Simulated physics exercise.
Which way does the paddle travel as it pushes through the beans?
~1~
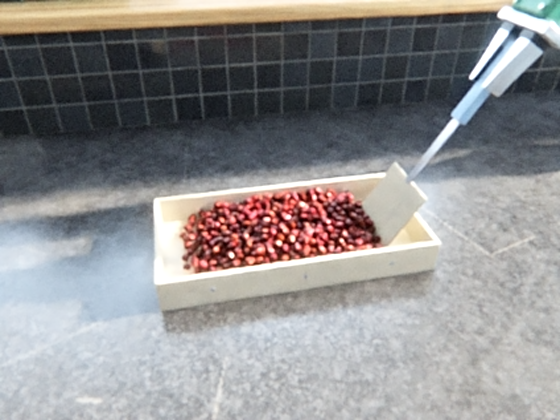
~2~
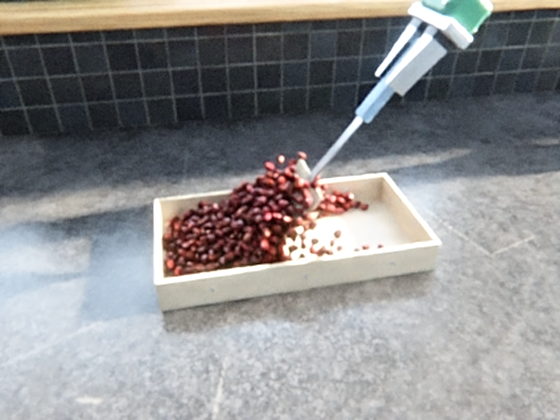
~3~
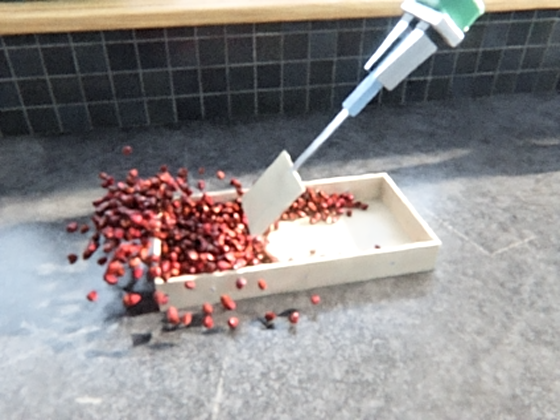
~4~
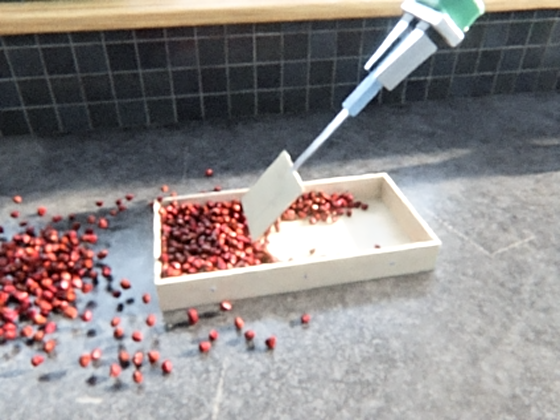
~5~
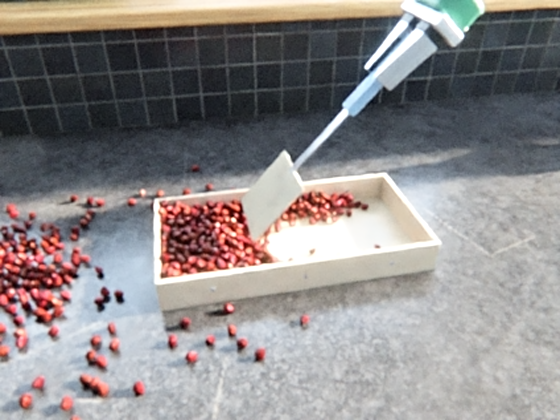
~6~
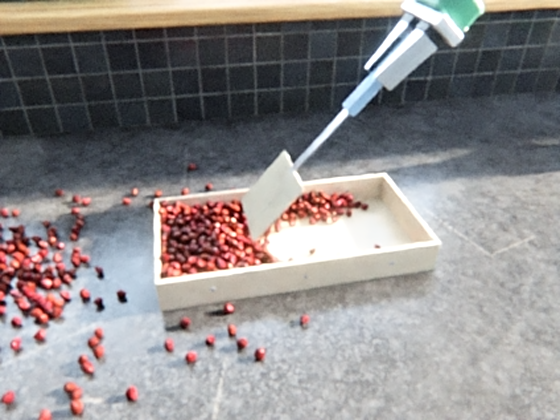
The paddle moves to the left, starting near the right end of the trough and stopping a little left of its middle.
Robot arm sweeping a paddle left through red beans in a shallow trough, spilling many over the end onto the grey counter.
